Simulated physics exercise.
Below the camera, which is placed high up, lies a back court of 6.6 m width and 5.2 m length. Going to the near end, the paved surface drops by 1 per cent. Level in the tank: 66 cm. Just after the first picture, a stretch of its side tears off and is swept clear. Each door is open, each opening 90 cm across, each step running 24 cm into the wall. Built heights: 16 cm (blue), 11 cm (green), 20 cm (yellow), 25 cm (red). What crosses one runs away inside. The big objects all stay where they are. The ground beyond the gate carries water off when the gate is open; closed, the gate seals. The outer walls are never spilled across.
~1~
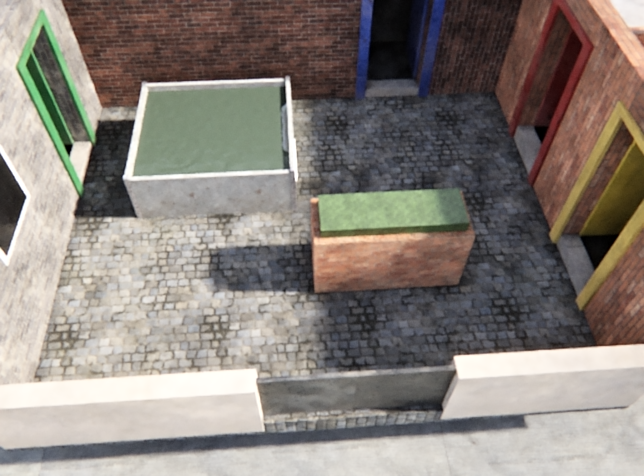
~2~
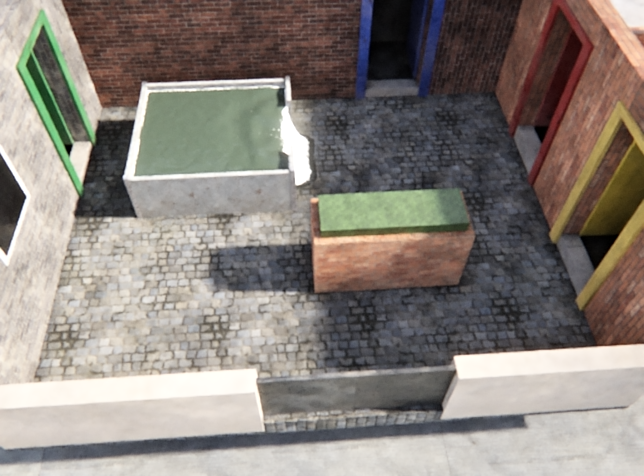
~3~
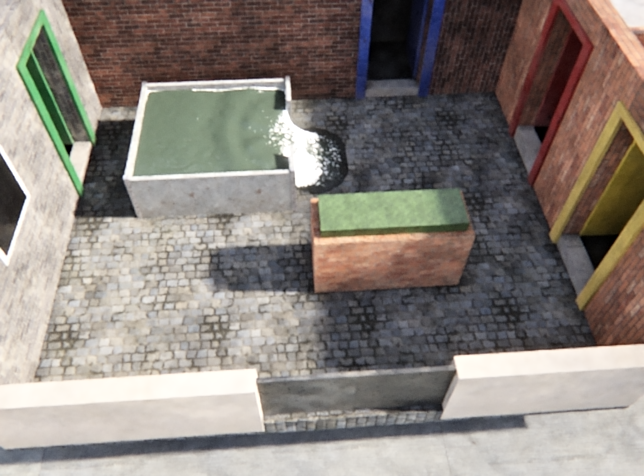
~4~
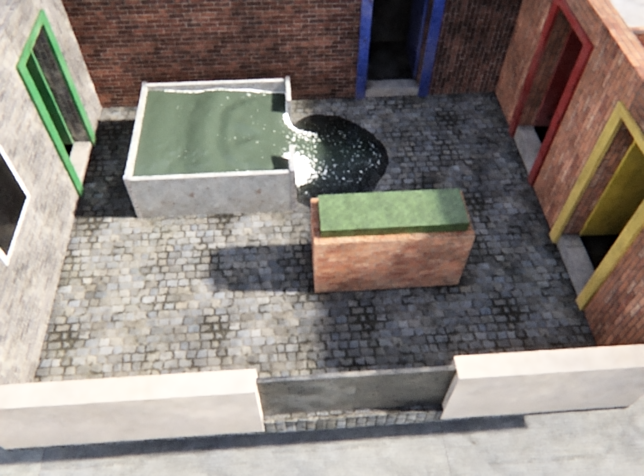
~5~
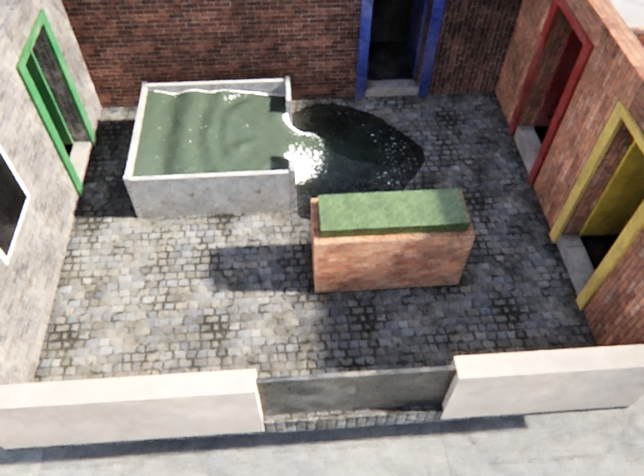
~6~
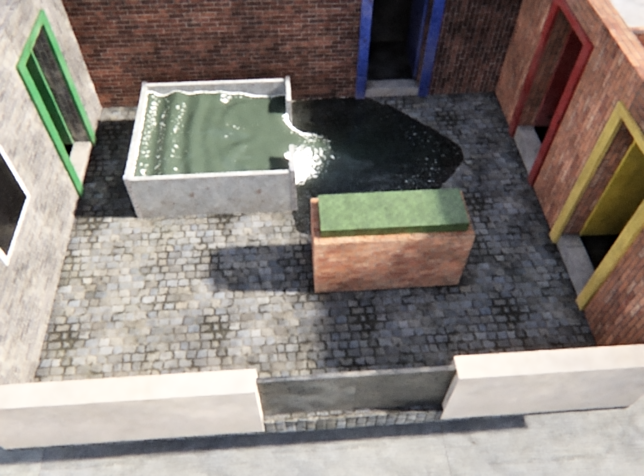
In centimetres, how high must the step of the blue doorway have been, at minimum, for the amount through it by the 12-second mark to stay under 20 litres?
It must have been at least 11.5 cm high.
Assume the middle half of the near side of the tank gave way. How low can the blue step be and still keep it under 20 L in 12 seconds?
About 6.0 centimetres.
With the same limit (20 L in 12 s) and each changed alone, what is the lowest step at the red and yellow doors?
You'd want some 20 cm at red and some 13.5 cm at yellow.
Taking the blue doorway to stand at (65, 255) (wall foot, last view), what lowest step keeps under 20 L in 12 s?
Something near 7.0 cm.
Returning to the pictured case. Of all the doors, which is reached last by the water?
Door: Green.
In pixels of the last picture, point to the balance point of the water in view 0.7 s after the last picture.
The water is centred near (272, 162).
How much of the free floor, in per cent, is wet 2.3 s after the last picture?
Close to 45 per cent of it is wet.
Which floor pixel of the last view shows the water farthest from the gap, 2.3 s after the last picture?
Around (602, 379).
Then, 0.7 s after the last picture water covers 35 % of the floor, deepest (35 cm) near (304, 159); 16 cm at the blue door, 0 litres in over its 16 cm step.
Then, 2.3 s after the last picture water covers 45 % of the floor, deepest (30 cm) near (441, 107); 11 cm at the blue door, 0 litres in over its 16 cm step.
Then, 11.3 s after the last picture water covers 95 % of the floor, deepest (14 cm) near (43, 416); 5 cm at the blue door, 0 litres in over its 16 cm step.
At the blue door as built, the water peaked near 17 cm, 0.9 s after the last picture.
Run again over the same 12 s with other heights there, 43 litres in over 9.5 cm, 12 litres over 12.5 cm. The limit of 20 litres is kept from about 11.5 cm up.
